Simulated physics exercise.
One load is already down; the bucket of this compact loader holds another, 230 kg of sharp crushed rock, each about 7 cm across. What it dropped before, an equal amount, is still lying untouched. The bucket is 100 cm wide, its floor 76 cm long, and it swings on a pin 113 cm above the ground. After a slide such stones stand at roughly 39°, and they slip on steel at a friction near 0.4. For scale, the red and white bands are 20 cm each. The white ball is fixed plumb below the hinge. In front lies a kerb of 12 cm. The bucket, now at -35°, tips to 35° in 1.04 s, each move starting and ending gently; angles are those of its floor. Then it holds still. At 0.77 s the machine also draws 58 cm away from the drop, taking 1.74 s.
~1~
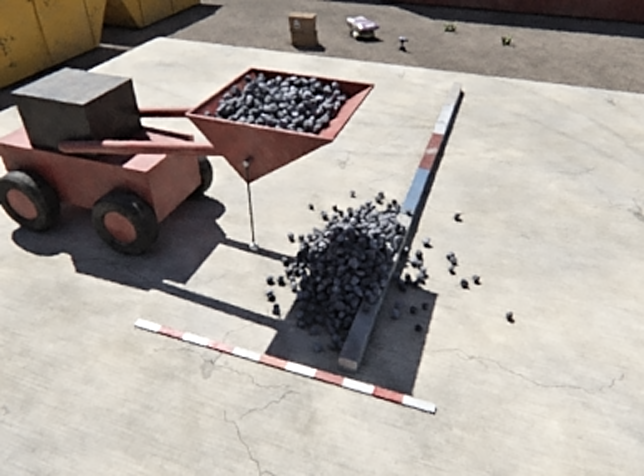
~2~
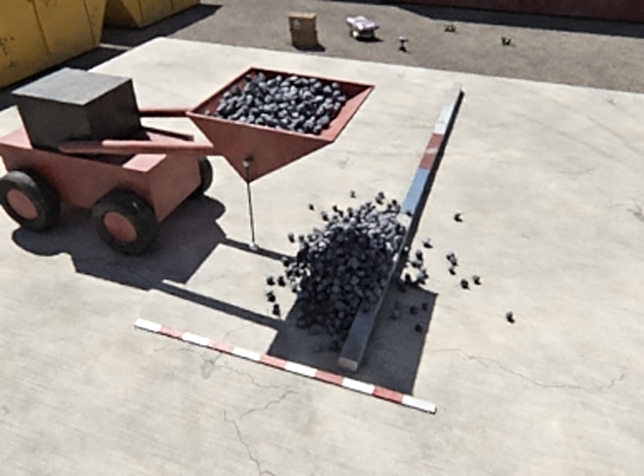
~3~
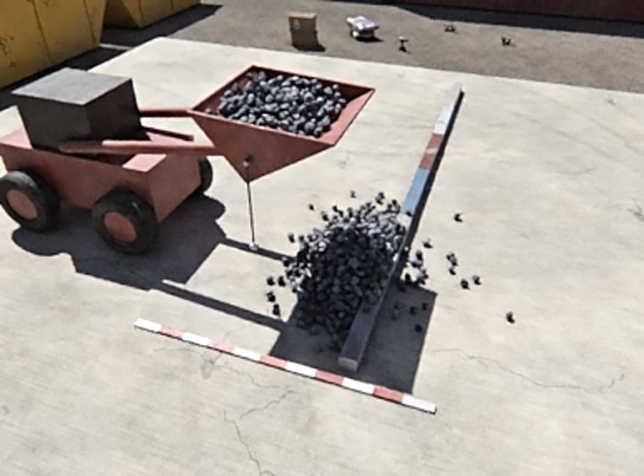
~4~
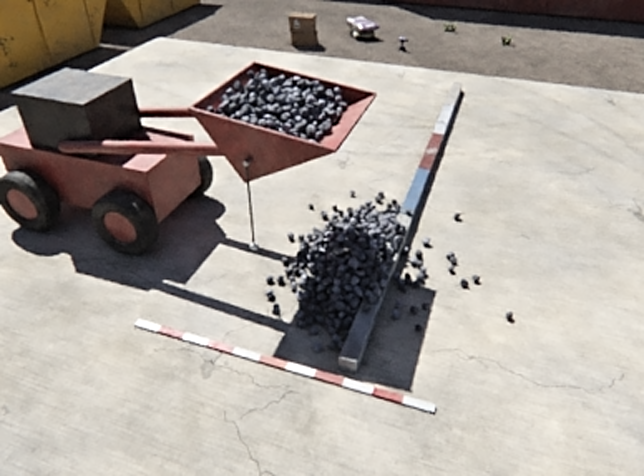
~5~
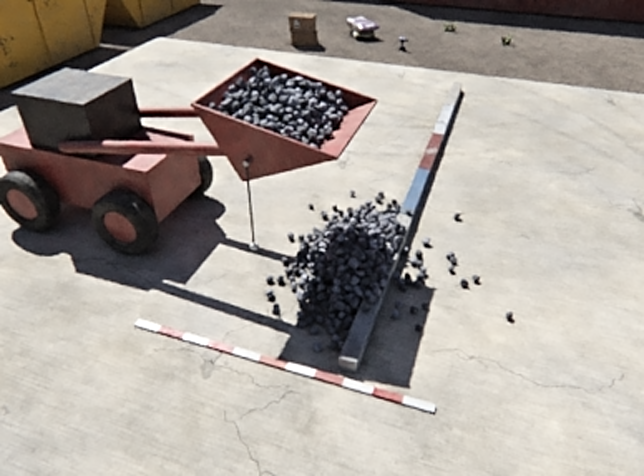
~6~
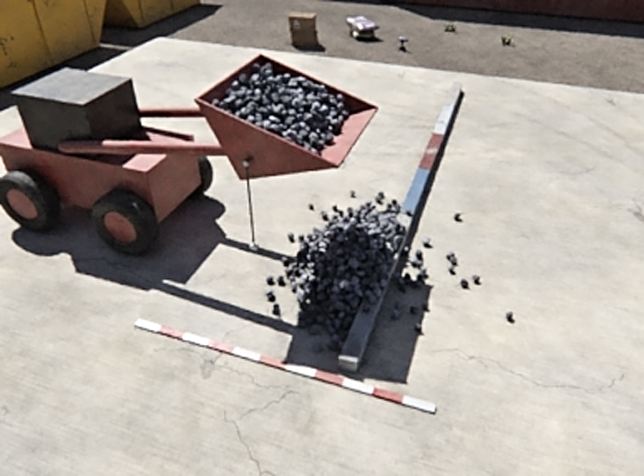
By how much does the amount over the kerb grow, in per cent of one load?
Roughly 12 per cent of a load more.
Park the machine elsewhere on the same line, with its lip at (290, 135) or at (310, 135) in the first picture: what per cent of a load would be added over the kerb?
First some 0, then 0 per cent.
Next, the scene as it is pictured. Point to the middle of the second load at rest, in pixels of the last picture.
Their middle is at about (343, 245).
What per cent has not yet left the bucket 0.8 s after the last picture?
About 70 per cent.
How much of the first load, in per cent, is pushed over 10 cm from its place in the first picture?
Roughly 5 per cent of them.
Then, 0.4 s after the last picture the floor is at 24°; in per cent of one load, 100 in the bucket, 96 on this side of the kerb, 4 over the kerb; the foremost stones are at (461, 271).
Then, 0.8 s after the last picture the floor is at 35°; in per cent of one load, 72 in the bucket, 124 on this side of the kerb, 4 over the kerb; the foremost stones are at (461, 271).
Then, 2.6 s after the last picture the floor is at 35°; in per cent of one load, 0 in the bucket, 184 on this side of the kerb, 16 over the kerb; the foremost stones are at (483, 292).
Then, 5.0 s after the last picture the floor is at 35°; in per cent of one load, 0 in the bucket, 184 on this side of the kerb, 16 over the kerb; the foremost stones are at (483, 292). Net gain over the kerb, 12.
